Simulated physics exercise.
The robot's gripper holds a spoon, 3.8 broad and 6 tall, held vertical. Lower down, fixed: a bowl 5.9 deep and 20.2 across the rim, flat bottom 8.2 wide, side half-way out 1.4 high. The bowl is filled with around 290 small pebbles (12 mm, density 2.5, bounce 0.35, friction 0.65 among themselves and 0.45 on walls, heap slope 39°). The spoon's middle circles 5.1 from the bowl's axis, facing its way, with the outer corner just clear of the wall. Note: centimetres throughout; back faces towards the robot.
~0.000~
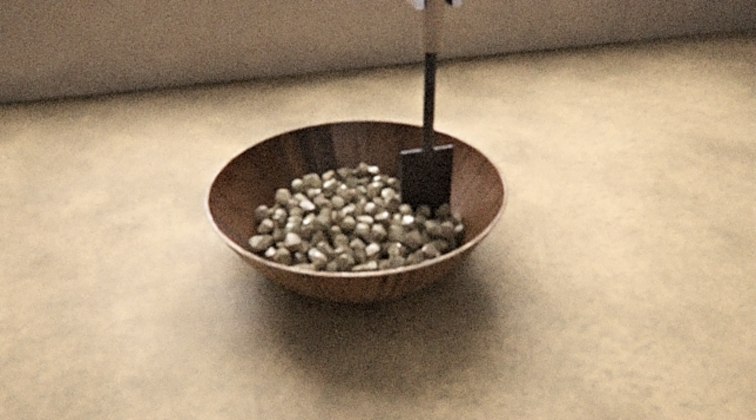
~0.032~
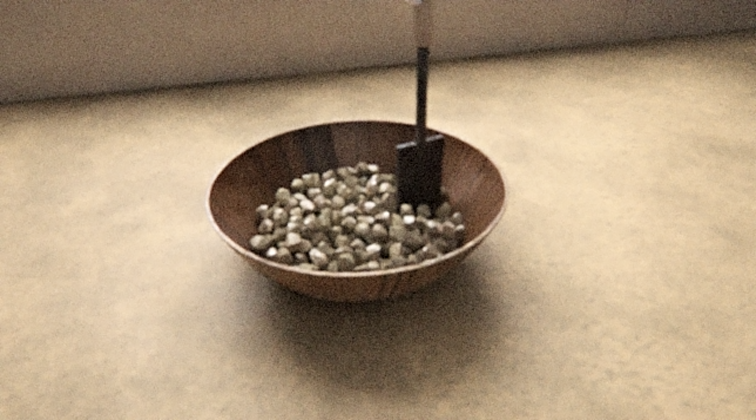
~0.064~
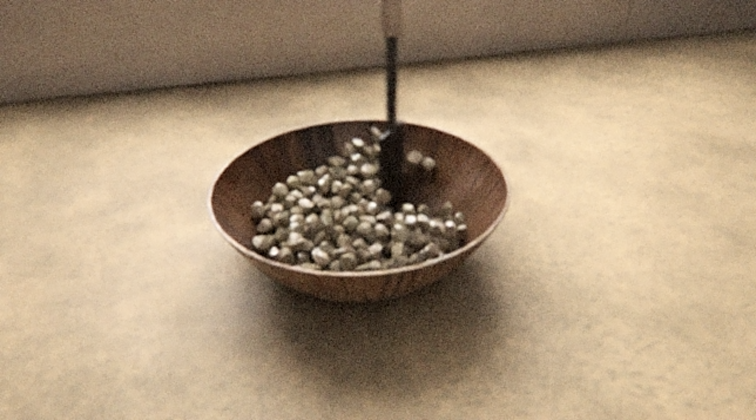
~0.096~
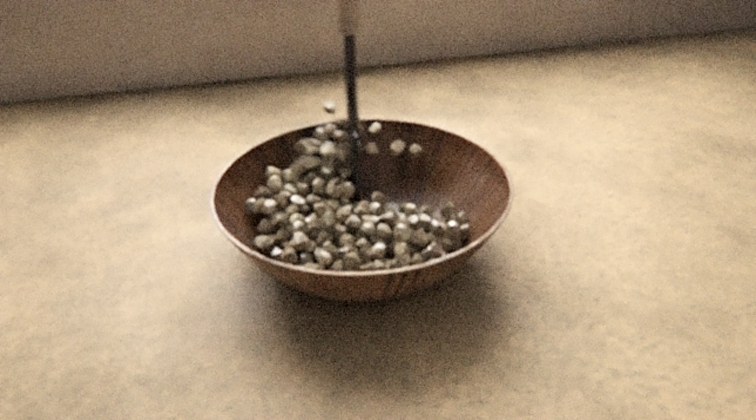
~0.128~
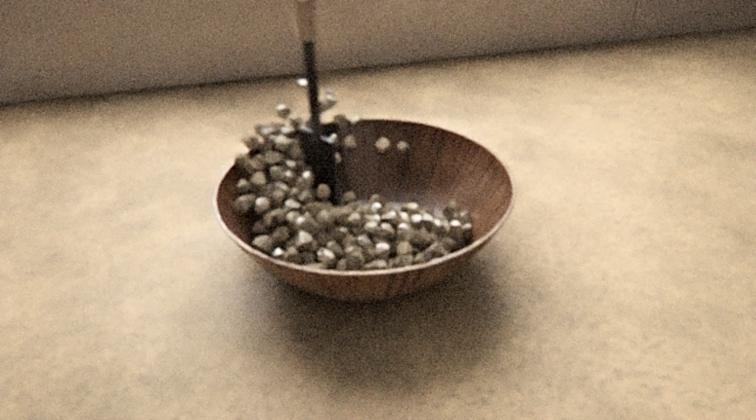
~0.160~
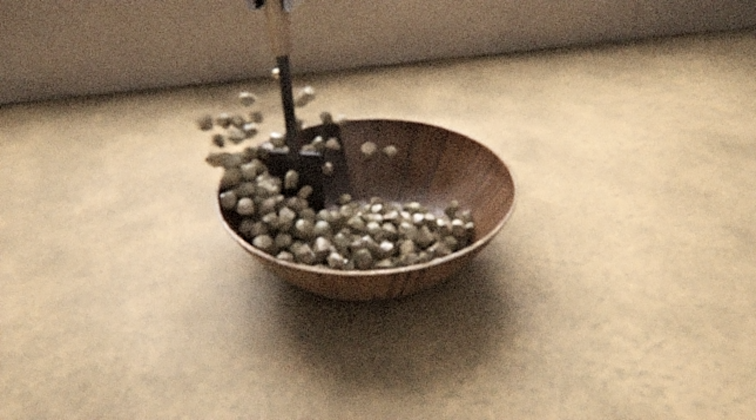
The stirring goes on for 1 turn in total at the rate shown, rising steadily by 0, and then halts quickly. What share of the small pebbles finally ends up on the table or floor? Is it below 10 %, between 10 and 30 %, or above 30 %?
Above 30 %.
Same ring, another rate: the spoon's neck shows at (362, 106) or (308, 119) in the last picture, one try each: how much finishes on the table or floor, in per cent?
Well, about 15 percent the first time and about 30 percent the second.
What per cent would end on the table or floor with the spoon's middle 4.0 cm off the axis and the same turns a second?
Around 25 in a hundred.
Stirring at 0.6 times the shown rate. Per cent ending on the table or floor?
Roughly 15 per cent.
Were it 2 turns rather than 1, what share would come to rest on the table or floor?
I'd expect some 50 per cent.
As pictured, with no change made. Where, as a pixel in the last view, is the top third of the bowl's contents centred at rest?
Estimated centre: (386, 177).
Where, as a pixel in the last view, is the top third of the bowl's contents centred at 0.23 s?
The upper third is centred close to (329, 240).
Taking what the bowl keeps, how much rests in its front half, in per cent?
Around 35 per cent of what the bowl keeps.
After 0.23 s, 229° round, highest piece 11 above the table; 255 in the bowl, 38 in flight or on the tool.
After 0.29 s, 301° round, highest piece 12 above the table; 217 in the bowl, 18 on the table or floor, 58 in flight or on the tool.
After 0.52 s, 0° round, highest piece 6 above the table; 179 in the bowl, 114 on the table or floor.
After 1.22 s, 0° round, highest piece 5 above the table; 179 in the bowl, 114 on the table or floor.
At rest, 179 in the bowl, 114 on the table or floor. That is 39 % on the table or floor.
